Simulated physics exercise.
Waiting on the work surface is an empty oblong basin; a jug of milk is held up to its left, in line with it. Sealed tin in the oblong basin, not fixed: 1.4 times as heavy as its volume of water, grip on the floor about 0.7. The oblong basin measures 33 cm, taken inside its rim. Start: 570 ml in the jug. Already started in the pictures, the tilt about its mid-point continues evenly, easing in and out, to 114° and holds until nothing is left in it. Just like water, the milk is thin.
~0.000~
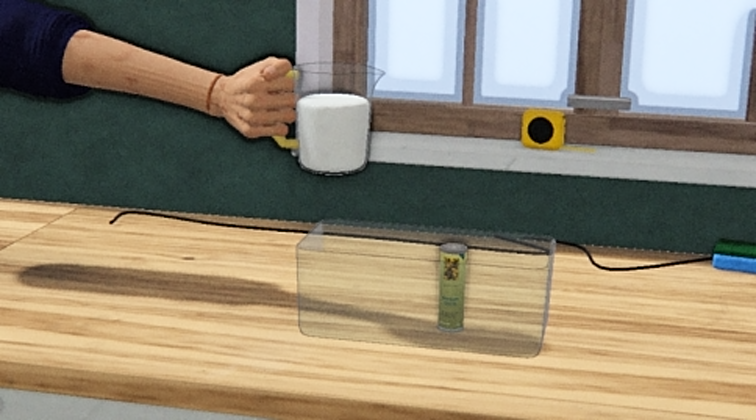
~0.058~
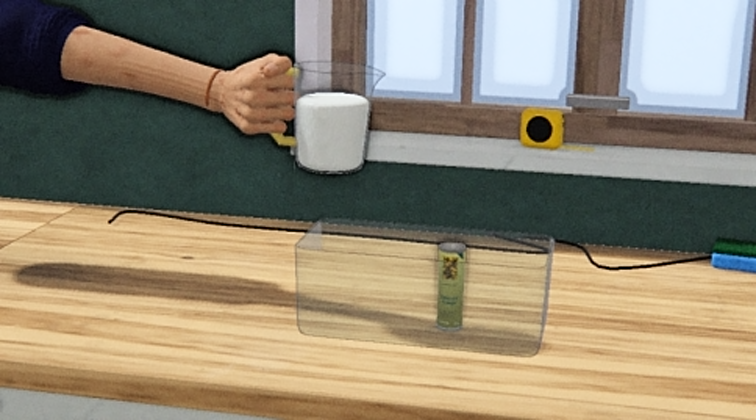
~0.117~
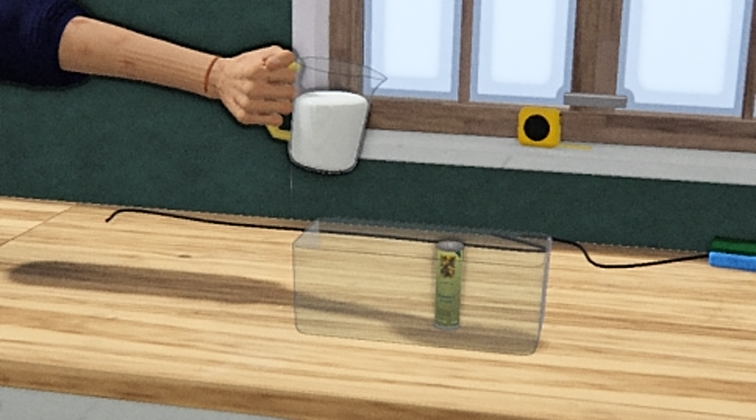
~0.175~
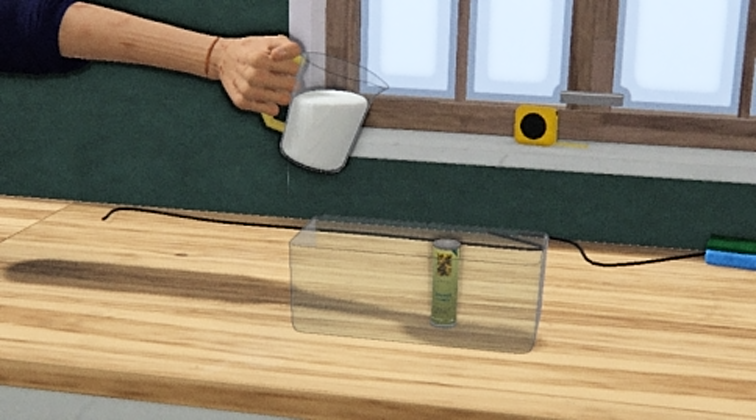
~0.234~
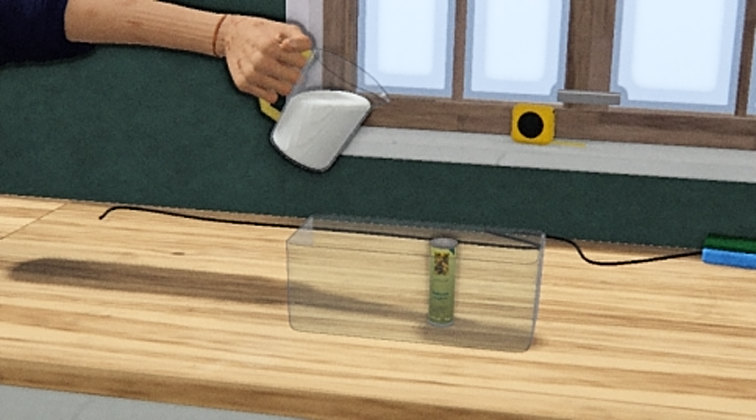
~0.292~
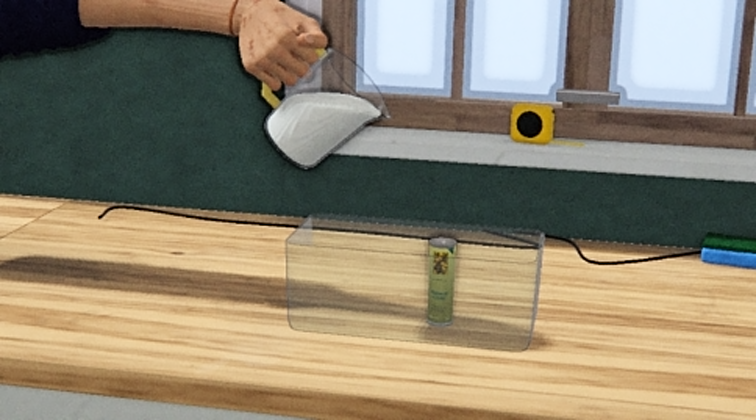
A hand held a clear jug of milk above a wooden counter, left of a small tin seen through an empty clear basin, then steadily tilted the jug steeply over to the right.
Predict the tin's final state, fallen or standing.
It stays vertical.
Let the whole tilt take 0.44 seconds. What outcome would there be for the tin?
The tin would stay balanced.
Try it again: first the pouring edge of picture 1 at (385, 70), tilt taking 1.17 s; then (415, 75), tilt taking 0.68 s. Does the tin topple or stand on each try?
The tin stays vertical the first time and overturns the second time.
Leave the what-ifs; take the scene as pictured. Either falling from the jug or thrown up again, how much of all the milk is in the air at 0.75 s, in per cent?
Close to 16 in every hundred parts.
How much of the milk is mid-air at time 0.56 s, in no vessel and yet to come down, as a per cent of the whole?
My guess is roughly 30 %.
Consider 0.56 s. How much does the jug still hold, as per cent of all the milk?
Roughly 56 %.
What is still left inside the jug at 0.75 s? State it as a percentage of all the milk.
About 9 percent.
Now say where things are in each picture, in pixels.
In the first picture, it leans 0°; its right rim is at (385, 72); the milk meets the walls at (300, 98) and (370, 102); the oblong basin's rim runs from (309, 234) to (551, 254); the tin's top is at (454, 251).
In the second picture, it leans 2°; its right rim is at (385, 73); the milk meets the walls at (299, 97) and (369, 102).
In the third picture, it leans 8°; its right rim is at (387, 78); the milk meets the walls at (298, 96) and (368, 101).
In the fourth picture, it leans 18°; its right rim is at (389, 87); the milk meets the walls at (297, 96) and (368, 100).
In the fifth picture, it leans 30°; its right rim is at (391, 101); the milk meets the walls at (289, 105) and (372, 103).
In the sixth picture, it leans 44°; its right rim is at (391, 118); the milk meets the walls at (277, 109) and (381, 109).
By 0.56 s the tilt is 105° and 56 per cent is still to pour; the tin stands where it began.
By 0.75 s the tilt is 114° and 9 per cent is still to pour; the tin stands where it began.
By 0.96 s the tilt is 114° and 0 per cent is still to pour; the tin stands where it began.
By 1.18 s the tilt is 114° and 0 per cent is still to pour; the tin stands where it began.
At rest the tin stands where it began.
